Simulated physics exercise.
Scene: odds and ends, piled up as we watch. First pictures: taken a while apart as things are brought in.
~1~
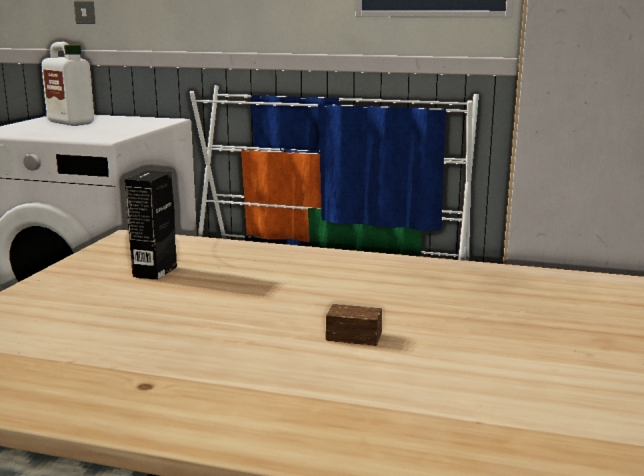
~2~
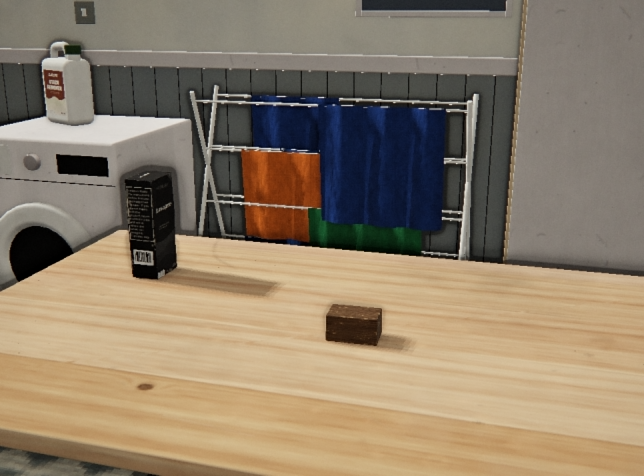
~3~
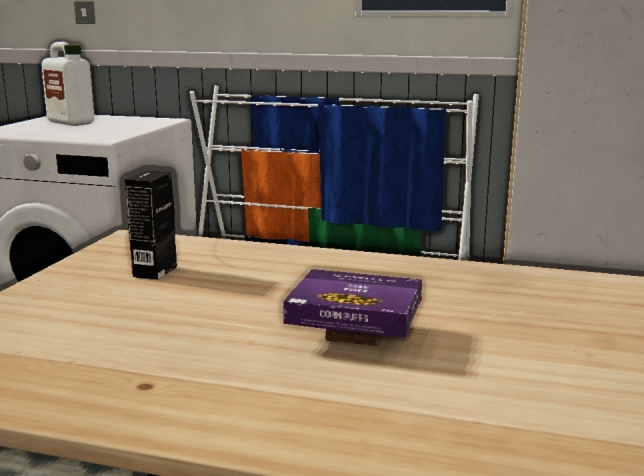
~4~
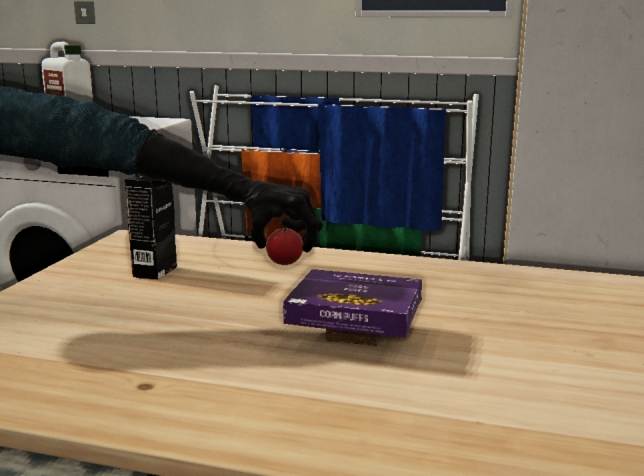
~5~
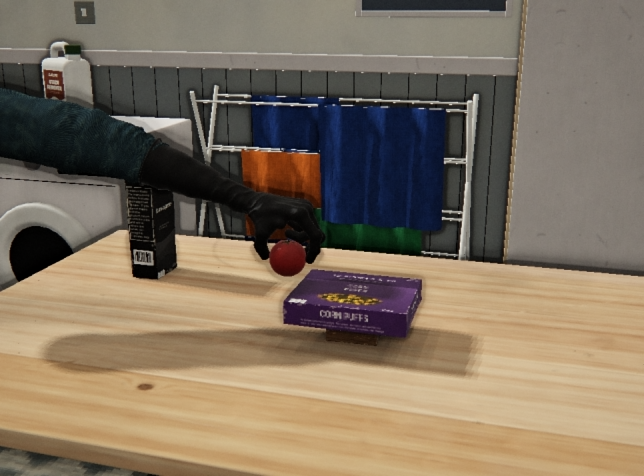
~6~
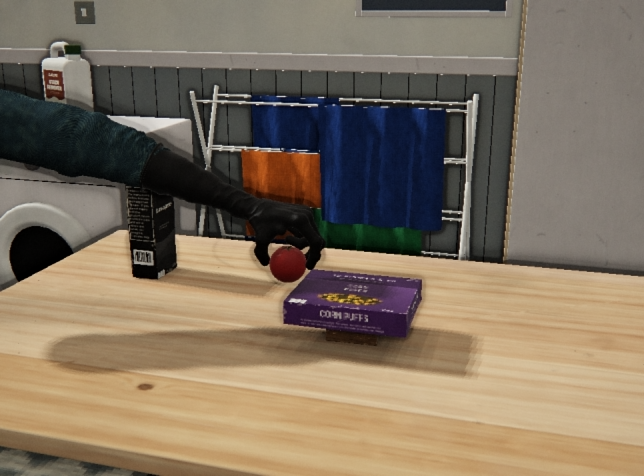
A purple packet appears on a brown block, then a gloved hand lowers a red tomato beside it.
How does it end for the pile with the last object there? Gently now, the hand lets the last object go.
In the end the pile has fallen.
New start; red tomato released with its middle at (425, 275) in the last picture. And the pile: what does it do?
Then it gives way.
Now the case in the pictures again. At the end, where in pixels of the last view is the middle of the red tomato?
The object finishes somewhere near (265, 311).
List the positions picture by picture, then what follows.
The last thing is not in view yet; brown block (354, 325), in the first frame.
The last thing is not in view yet; black carton (152, 225), in the second frame.
The last thing is not in view yet; purple packet (355, 300), in the third frame.
Still above its spot; red tomato (285, 246), in the fourth frame.
Still above its spot; red tomato (288, 258); black carton (152, 225), in the fifth frame.
In place under the hand; red tomato (288, 264); purple packet (355, 300), in the sixth frame.
Then, 0.20 s later than the last frame, red tomato moved a little near (281, 275).
Then, 0.30 s later than the last frame, red tomato now fallen.
Then, 0.50 s later than the last frame, nothing new.
Then, 2.10 s later than the last frame, red tomato resting near (265, 311).
When it is over, fallen, red tomato; the other 3 as before. End places, in pixels of the last picture, red tomato near (265, 311). The pile loses its balance.
